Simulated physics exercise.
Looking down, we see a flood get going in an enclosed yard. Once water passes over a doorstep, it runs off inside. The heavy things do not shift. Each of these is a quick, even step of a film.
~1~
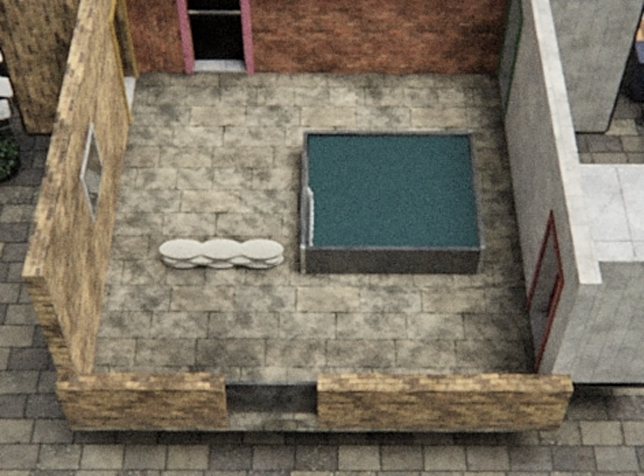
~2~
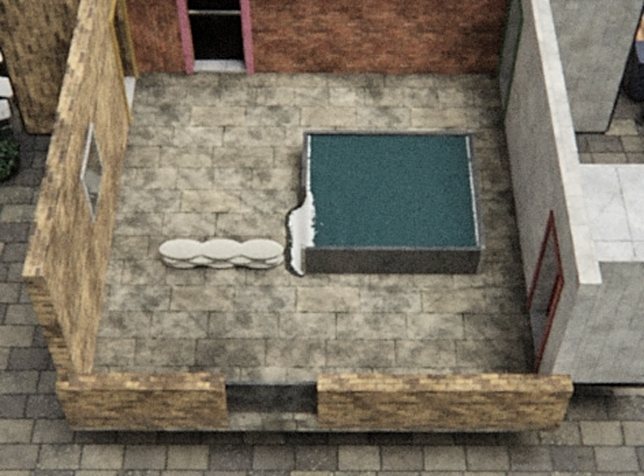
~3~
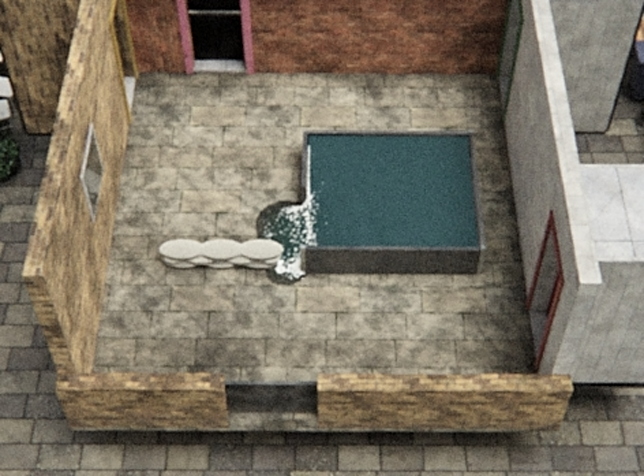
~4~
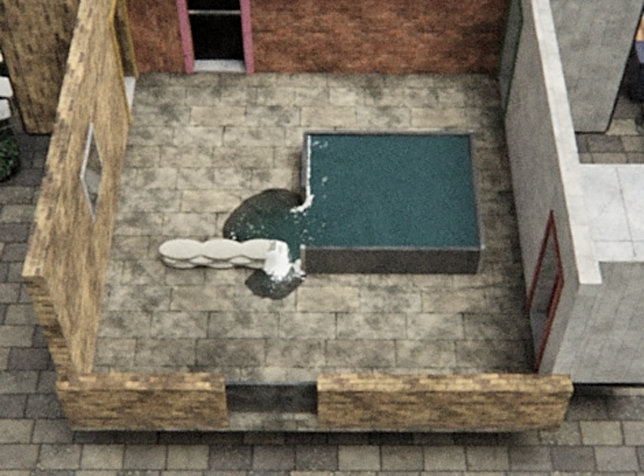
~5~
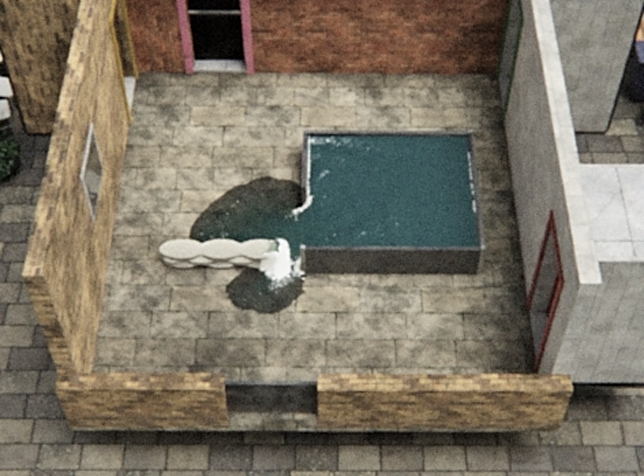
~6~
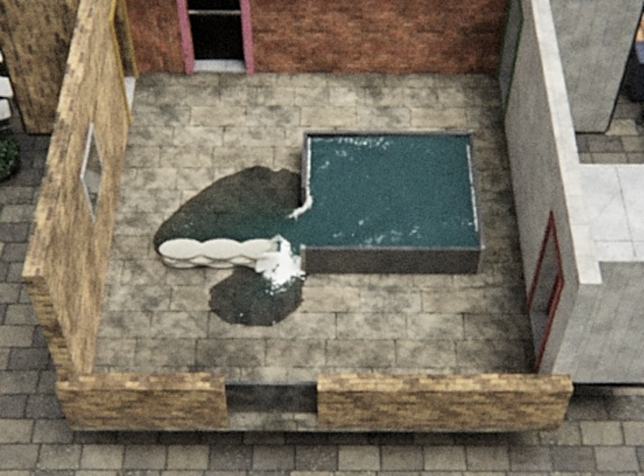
Water bursting from the left side of a dark tank, foaming against a low white barrier and spreading around it across paving.
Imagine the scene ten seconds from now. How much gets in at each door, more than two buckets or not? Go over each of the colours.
At the end, yellow door: Beyond two buckets, red door: Beyond two buckets, pink door: Beyond two buckets, green door: Not beyond two buckets.
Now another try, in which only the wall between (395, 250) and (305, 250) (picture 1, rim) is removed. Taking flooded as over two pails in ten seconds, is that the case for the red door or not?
Well, the red is swamped.
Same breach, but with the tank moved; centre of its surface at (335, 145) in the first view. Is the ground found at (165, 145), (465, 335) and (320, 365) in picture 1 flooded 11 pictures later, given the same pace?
Well, in the order you listed them, they'd be reached by the flood, unreached and unreached.
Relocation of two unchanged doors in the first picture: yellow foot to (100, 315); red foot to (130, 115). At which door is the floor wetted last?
It's the door marked green.
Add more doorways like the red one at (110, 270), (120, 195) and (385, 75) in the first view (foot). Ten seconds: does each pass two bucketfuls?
Result, in listed order - beats the mark, beats the mark, misses the mark.
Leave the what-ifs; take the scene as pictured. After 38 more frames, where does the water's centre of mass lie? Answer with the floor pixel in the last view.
I'd say around (290, 228).
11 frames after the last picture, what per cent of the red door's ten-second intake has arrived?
Some 0 per cent.
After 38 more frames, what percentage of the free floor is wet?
It comes out near 80 percent.
A moment on, water covers 25 % of the floor; the yellow door not reached, the red door not reached, the pink door not reached, the green door not reached.
Next, water covers 40 % of the floor; the yellow door wet at the sill, nothing in, the red door not reached, the pink door not reached, the green door not reached.
Then, water covers 50 % of the floor; the yellow door under two buckets in, the red door not reached, the pink door wet at the sill, nothing in, the green door not reached.
Later, water covers 80 % of the floor; the yellow door over two buckets in, the red door wet at the sill, nothing in, the pink door over two buckets in, the green door not reached.
In the end, water covers 95 % of the floor; the yellow door over two buckets in, the red door over two buckets in, the pink door over two buckets in, the green door wet at the sill, nothing in.
